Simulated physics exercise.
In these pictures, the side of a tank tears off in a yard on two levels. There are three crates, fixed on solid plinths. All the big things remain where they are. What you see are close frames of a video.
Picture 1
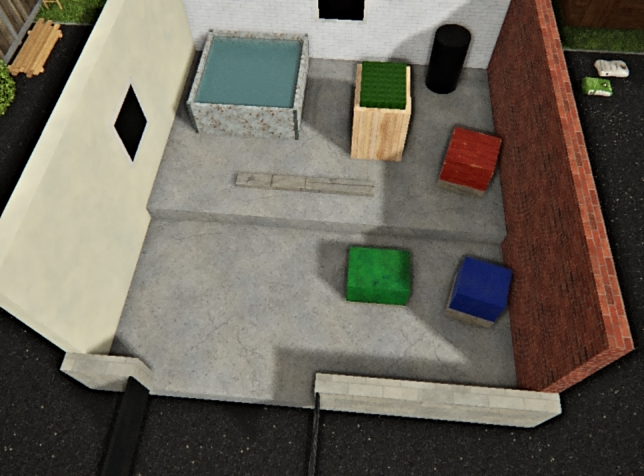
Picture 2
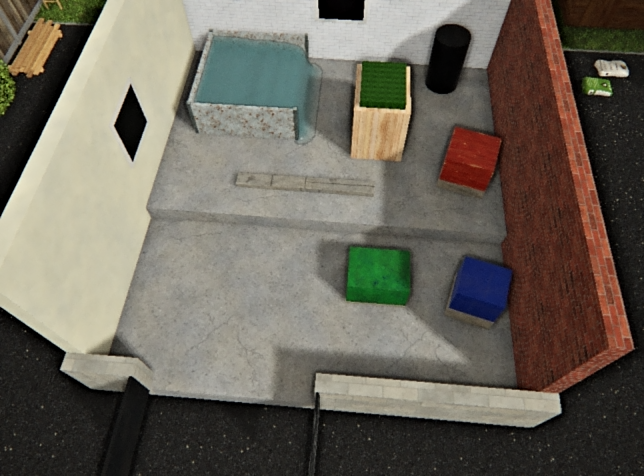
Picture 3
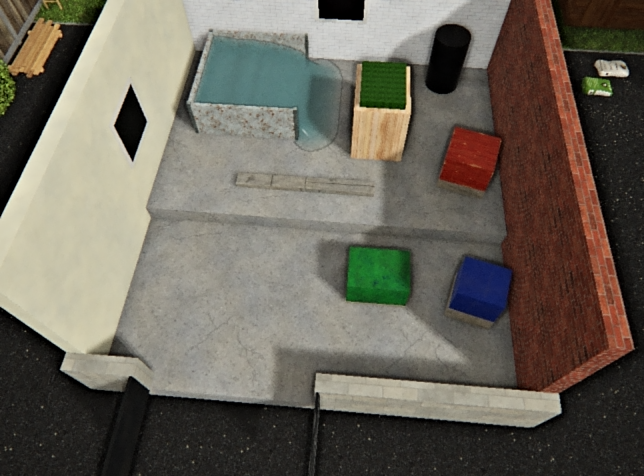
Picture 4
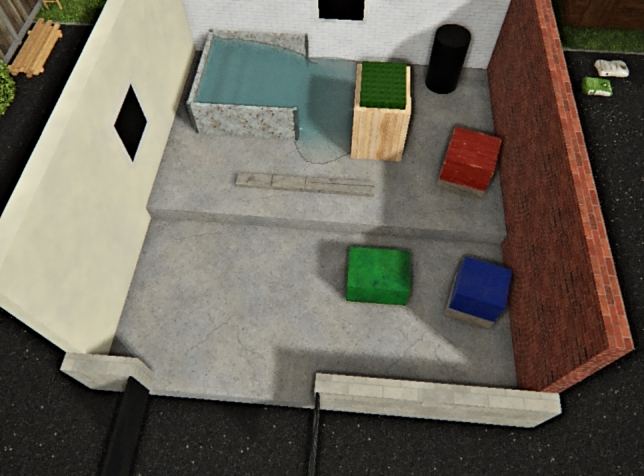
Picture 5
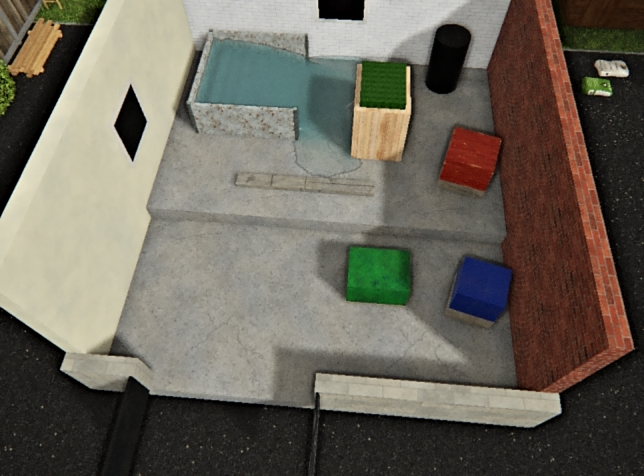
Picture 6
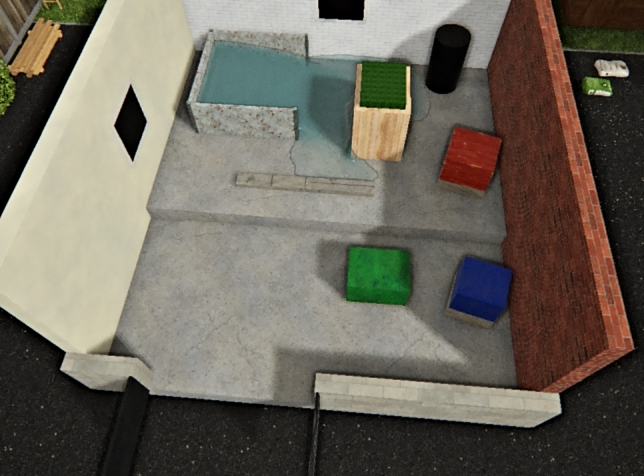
Water pouring from the torn right side of a stone-walled tank, spreading across the upper concrete level and around a wooden planter.
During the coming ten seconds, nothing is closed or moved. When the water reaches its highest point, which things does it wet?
Result: The green crate is not above the water; the blue crate stays above the water; the red crate is not above the water.
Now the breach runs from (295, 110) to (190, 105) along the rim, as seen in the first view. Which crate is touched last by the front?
The blue-painted one.
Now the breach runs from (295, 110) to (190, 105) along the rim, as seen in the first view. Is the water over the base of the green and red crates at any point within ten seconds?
The green crate is reached, the red crate is not reached.
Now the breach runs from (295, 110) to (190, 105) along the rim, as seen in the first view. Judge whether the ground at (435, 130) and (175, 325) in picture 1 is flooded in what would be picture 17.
Going in the order you asked, the first is never reached and the second is drenched.
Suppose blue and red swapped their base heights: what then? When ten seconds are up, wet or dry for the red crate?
Well, the red one is inundated then.
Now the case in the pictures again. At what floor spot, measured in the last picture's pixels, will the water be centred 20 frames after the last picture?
Centre: Close to (371, 133).
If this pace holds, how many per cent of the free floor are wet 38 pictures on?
It works out to about 80 in a hundred.
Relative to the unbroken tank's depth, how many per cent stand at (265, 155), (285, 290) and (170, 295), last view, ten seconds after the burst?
Estimate: 6, 6, 8 %.
A moment on, water covers 25 % of the floor; the green crate not reached, the blue crate not reached, the red crate not reached.
Next, water covers 45 % of the floor; the green crate water round its plinth, the blue crate not reached, the red crate water round its plinth.
Then, water covers 65 % of the floor; the green crate water round its plinth, the blue crate water round its plinth, the red crate water round its plinth.
Later, water covers 80 % of the floor; the green crate water round its plinth, the blue crate water round its plinth, the red crate water round its plinth.
In the end, water covers 90 % of the floor; the green crate was topped, the blue crate stayed above the water, the red crate was topped.
